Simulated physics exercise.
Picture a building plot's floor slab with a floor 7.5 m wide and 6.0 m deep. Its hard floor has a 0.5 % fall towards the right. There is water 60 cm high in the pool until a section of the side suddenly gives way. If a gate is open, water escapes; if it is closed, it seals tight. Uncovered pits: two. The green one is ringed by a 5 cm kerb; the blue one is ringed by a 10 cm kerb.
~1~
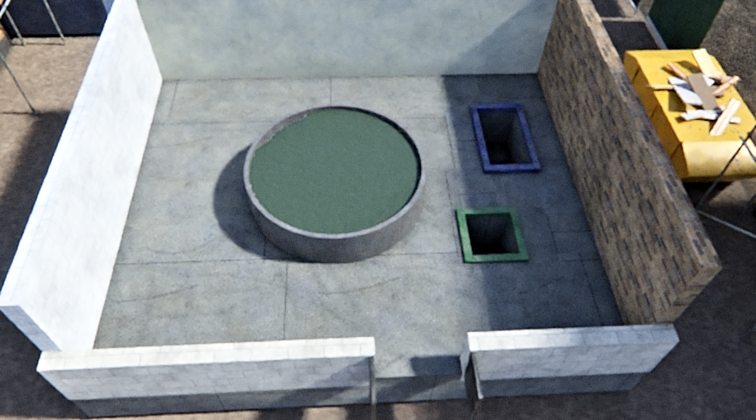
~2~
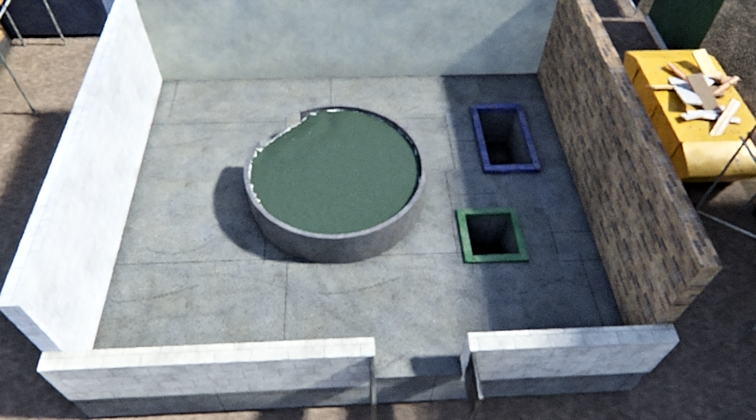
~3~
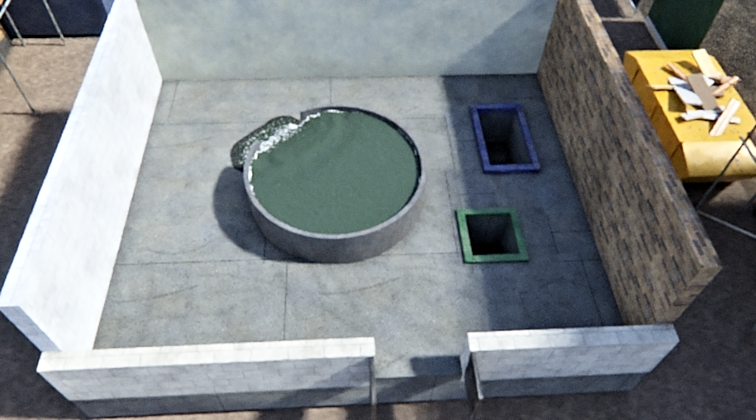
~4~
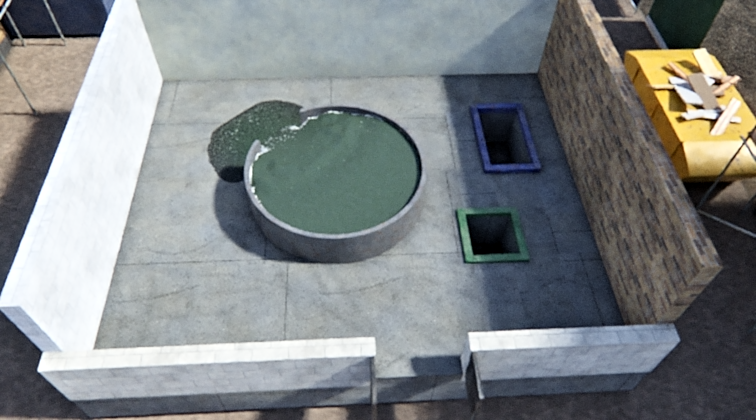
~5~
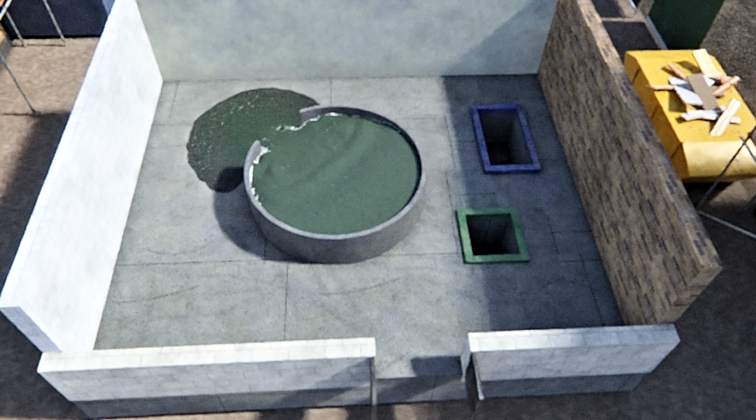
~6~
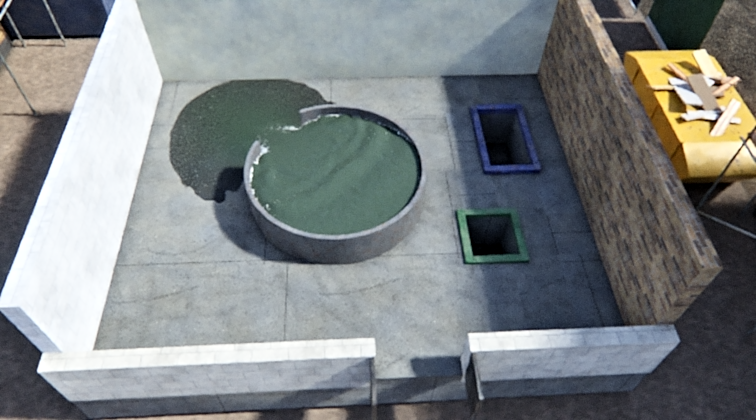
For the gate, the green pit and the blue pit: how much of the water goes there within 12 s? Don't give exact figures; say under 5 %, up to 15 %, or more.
The gate ends up with not even 5 %, the green pit ends up with less than 5 %, the blue pit ends up with less than 5 %.
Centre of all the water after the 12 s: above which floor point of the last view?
At about (354, 200).
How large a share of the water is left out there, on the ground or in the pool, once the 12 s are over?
Around 96 percent of the water.
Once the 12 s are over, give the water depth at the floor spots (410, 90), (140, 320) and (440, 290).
Depths in turn: Roughly 3, 9 and 7 centimetres.
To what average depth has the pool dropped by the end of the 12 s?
Roughly 13 centimetres.
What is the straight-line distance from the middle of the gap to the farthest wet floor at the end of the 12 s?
I'd say close to 6.4 m.
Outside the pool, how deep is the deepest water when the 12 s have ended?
Depth max: Approx. 14 cm.
A moment later water covers 20 % of the floor and is deepest (43 cm) near (163, 84); gone so far, the gate 0 %, the green pit 0 %, the blue pit 0 %.
Soon after water covers 20 % of the floor and is deepest (42 cm) near (209, 83); gone so far, the gate 0 %, the green pit 0 %, the blue pit 0 %.
Next water covers 40 % of the floor and is deepest (28 cm) near (218, 83); gone so far, the gate 0 %, the green pit 0 %, the blue pit 0 %.
Later on water covers 80 % of the floor and is deepest (18 cm) near (231, 121); gone so far, the gate 0 %, the green pit 0 %, the blue pit 0 %.
At the end water covers 100 % of the floor and is deepest (14 cm) near (600, 273); gone so far, the gate 2 %, the green pit 2 %, the blue pit 0 %.
